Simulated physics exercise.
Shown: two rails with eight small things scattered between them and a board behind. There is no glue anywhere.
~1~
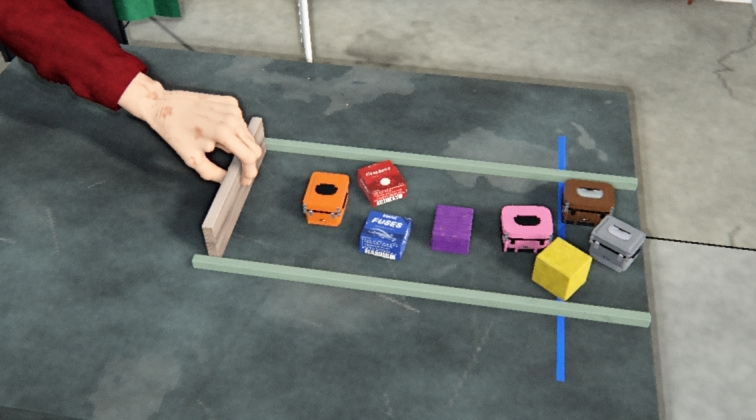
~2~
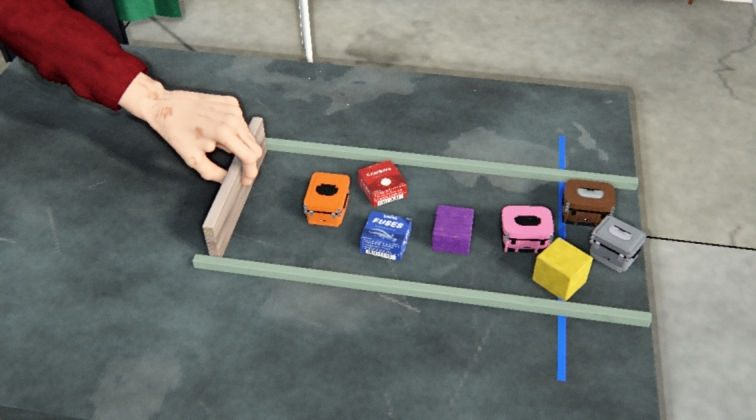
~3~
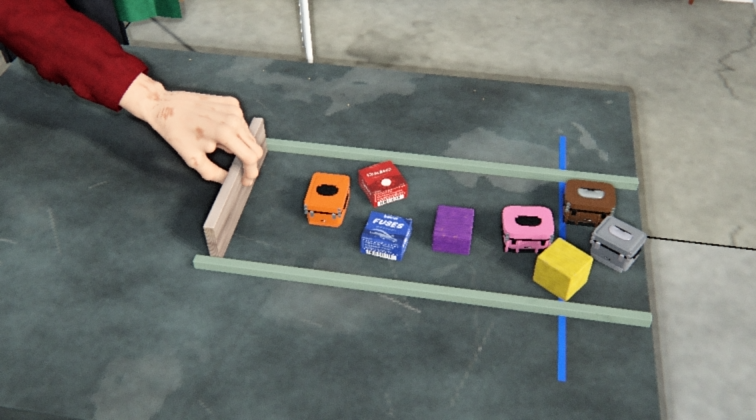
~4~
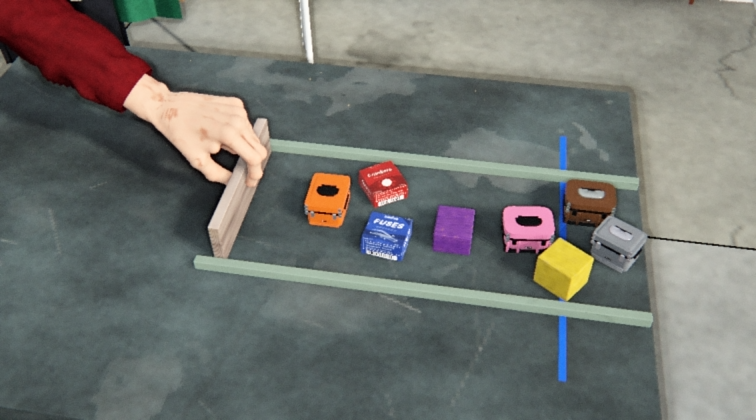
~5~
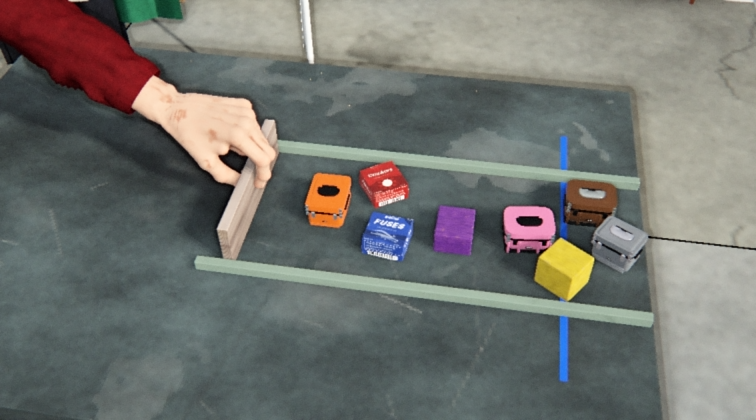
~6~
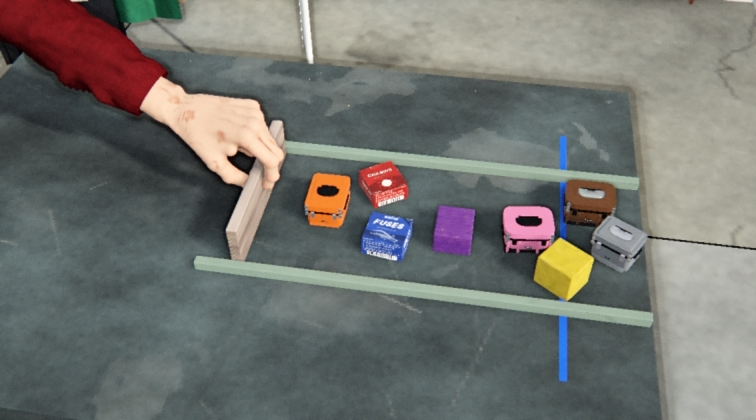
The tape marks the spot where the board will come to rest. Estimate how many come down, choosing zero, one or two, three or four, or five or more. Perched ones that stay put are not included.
Once the board stops, one or two are missing from the table.
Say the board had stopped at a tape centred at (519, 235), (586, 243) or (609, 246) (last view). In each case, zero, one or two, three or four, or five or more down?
1 or 2; 3 or 4; five or more.
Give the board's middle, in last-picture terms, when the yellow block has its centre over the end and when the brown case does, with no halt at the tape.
(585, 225) and (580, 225), roughly.
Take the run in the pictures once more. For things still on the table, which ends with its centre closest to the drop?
Result: Brown case.
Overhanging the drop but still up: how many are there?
Overhang count: 1.
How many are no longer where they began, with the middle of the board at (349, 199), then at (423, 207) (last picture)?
3 and 4.
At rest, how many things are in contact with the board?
It touches 3.
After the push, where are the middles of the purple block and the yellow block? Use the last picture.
Final centres, first then second: (623, 249), (628, 283).
Soon after, none off yet; grey case at rest near (618, 245); brown case at rest near (589, 204); yellow block at rest near (563, 269).
Then, none off yet; grey case tipped well over near (672, 253); brown case at rest near (589, 204); yellow block moved a little near (586, 277).
At rest, the number that fall off is one or two; fallen, pink case and grey case.
